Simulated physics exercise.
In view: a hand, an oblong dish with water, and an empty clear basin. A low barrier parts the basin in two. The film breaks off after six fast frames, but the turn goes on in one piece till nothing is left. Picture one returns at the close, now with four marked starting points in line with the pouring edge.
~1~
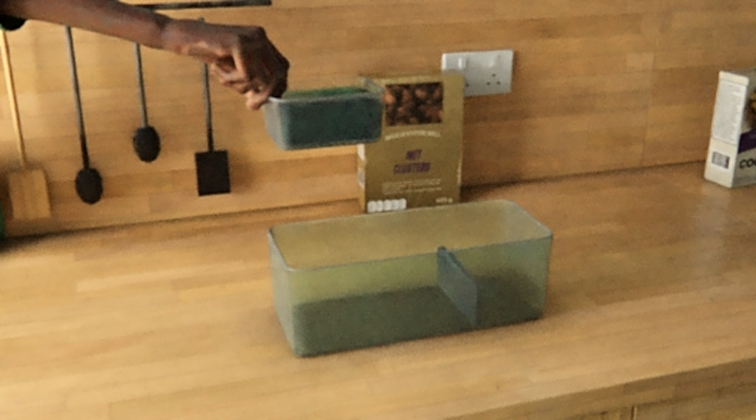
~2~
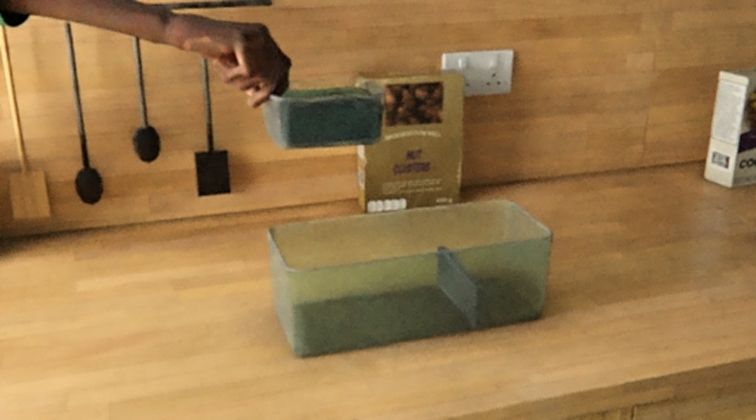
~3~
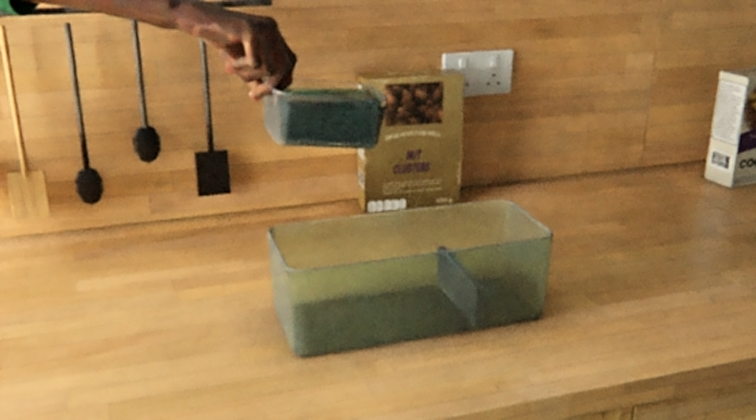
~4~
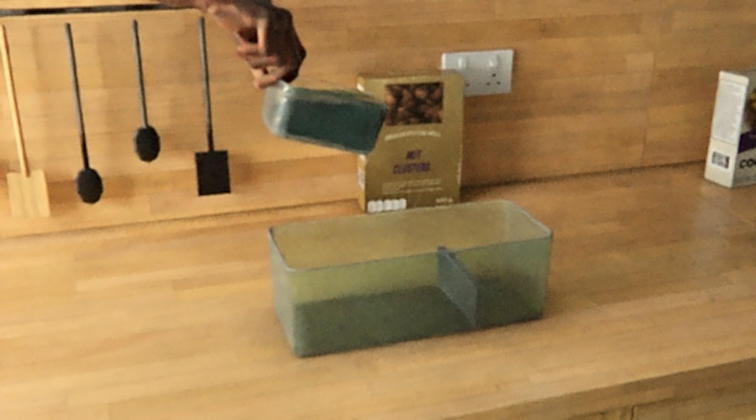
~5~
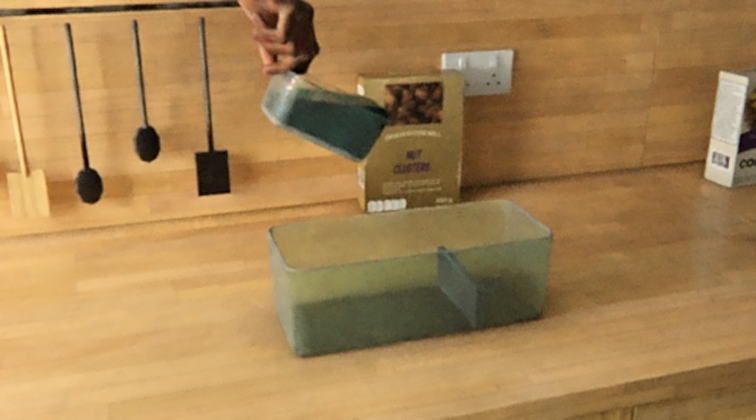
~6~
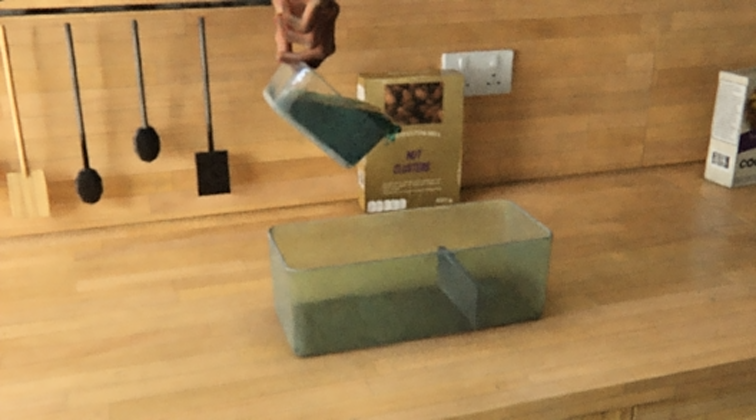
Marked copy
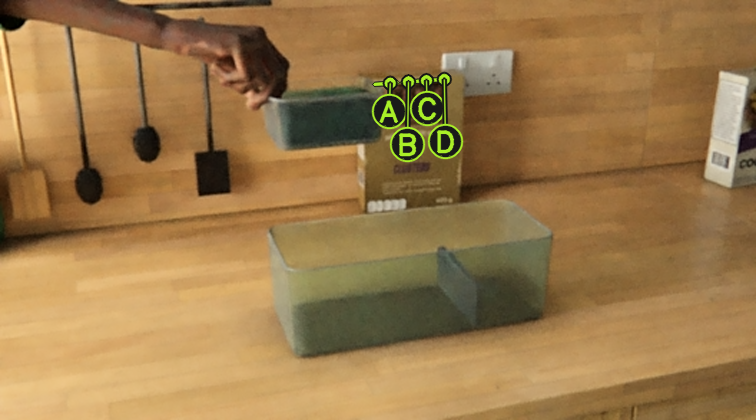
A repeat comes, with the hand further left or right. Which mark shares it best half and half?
Place C does it best.
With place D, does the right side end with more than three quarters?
No, it does not.
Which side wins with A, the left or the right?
More ends on the left.
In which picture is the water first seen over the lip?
Picture 5.
In lime, A at (390, 83); B at (408, 81); C at (426, 80); D at (444, 79).
With A, about 95 % ends left of the wall and 3 % right of it.
With B, about 77 % ends left of the wall and 18 % right of it; 5 % is lost outside.
With C, about 51 % ends left of the wall and 46 % right of it; 3 % is lost outside.
With D, about 33 % ends left of the wall and 60 % right of it; 7 % is lost outside.
